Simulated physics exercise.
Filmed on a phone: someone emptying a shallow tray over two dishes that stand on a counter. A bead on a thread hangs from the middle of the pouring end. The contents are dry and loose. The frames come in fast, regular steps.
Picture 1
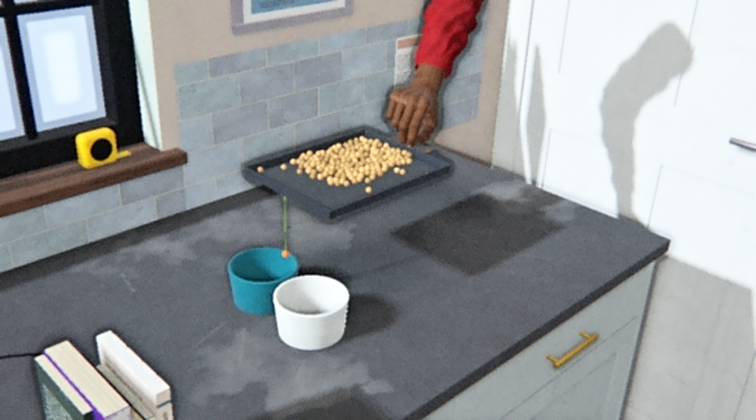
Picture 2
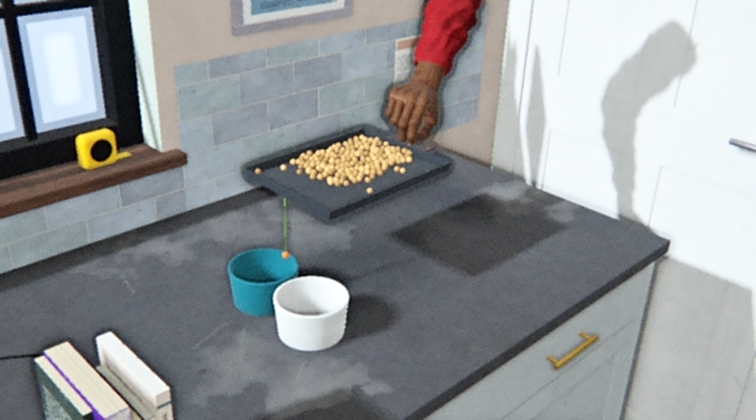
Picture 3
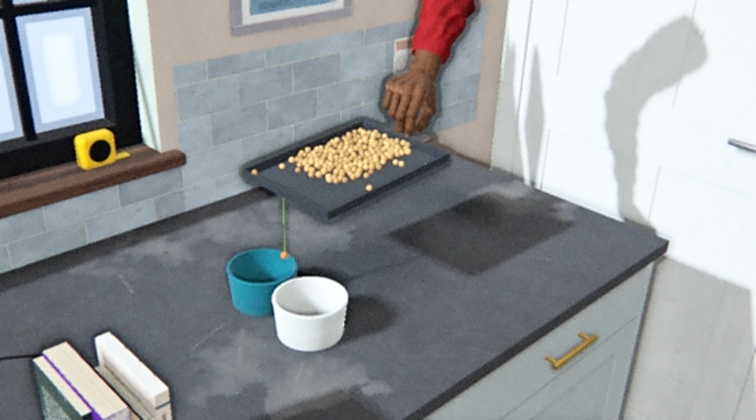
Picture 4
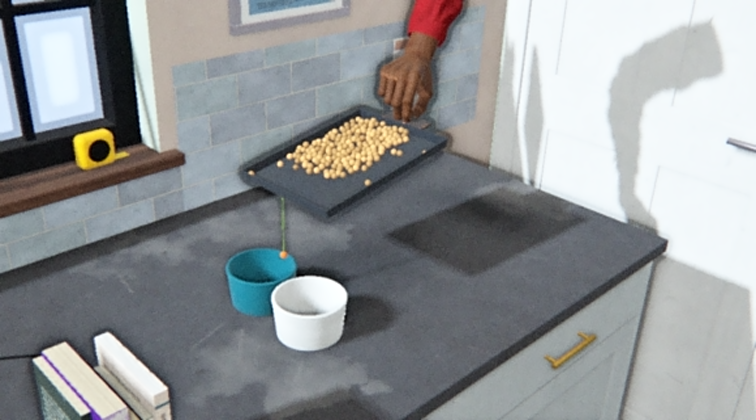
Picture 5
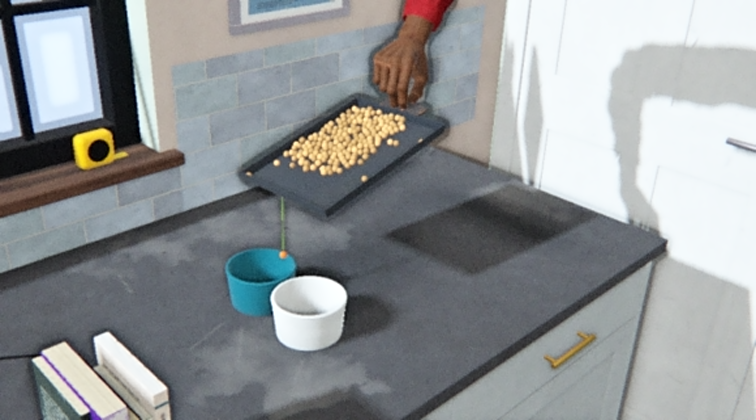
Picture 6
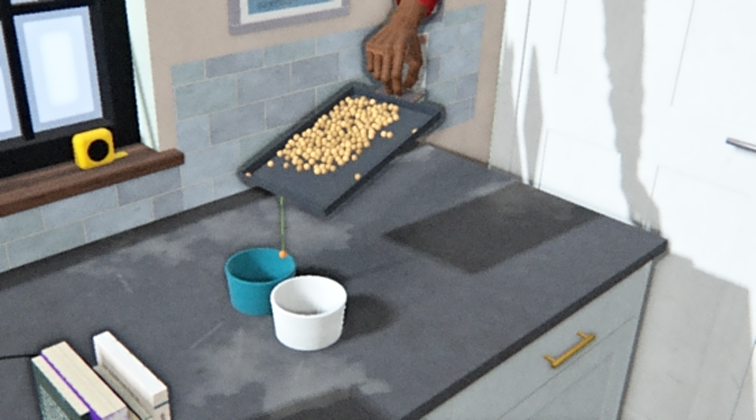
A hand raises the back of a dark tray of round beads, tilting it gradually.
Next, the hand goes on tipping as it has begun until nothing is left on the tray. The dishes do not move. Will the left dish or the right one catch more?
The left-hand dish gets more.
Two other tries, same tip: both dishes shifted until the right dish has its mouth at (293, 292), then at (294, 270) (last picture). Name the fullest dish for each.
One: The left one. Two: The dish on the left.
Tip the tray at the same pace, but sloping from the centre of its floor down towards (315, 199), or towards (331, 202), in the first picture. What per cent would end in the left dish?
The first gives 10 %, the second 0 %.
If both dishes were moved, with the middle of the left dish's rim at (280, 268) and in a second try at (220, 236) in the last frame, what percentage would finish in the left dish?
First some 20, then 20 per cent.
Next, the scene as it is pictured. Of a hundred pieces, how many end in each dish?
About: Left dish 40, right dish 0 per cent.
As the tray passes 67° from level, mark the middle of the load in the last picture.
Roughly at (254, 193).
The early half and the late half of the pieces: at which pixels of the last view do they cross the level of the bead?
At about (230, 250), then at (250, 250).
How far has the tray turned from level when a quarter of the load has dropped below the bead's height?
Roughly 70°.
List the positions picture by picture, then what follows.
Corners of the pouring end at (247, 167) and (330, 210), level; middle of the load at (355, 161), round wooden beads; left dish at (237, 290); right dish at (283, 323); bead on its thread at (286, 254), in the first frame.
Corners of the pouring end at (247, 168) and (330, 211), level; middle of the load at (355, 160), in the second frame.
Corners of the pouring end at (245, 169) and (328, 211), tipped barely, lowest at the left corner; middle of the load at (354, 154), in the third frame.
Corners of the pouring end at (244, 170) and (326, 210), tipped a little, lowest at the left corner; middle of the load at (352, 146), in the fourth frame.
Corners of the pouring end at (243, 171) and (325, 209), tipped clearly, lowest at the left corner; middle of the load at (348, 139), in the fifth frame.
Corners of the pouring end at (242, 172) and (323, 208), tipped clearly, lowest at the left corner; middle of the load at (342, 133), nearly all on the move; left dish at (234, 291); right dish at (281, 324), in the sixth frame.
Soon, tray tipped steeply; about half on the tray; a small part in the left dish; a small part outside both; about a quarter in the air.
A while on, tray tipped past a quarter turn; a small part on the tray; a stray few in the right dish; about a third in the left dish; about half outside both; about a quarter in the air.
Towards the end, tray tipped past a quarter turn; a stray few in the right dish; about half in the left dish; about half outside both.
Finally, tray tipped past a quarter turn; a stray few in the right dish; about half in the left dish; about half outside both.
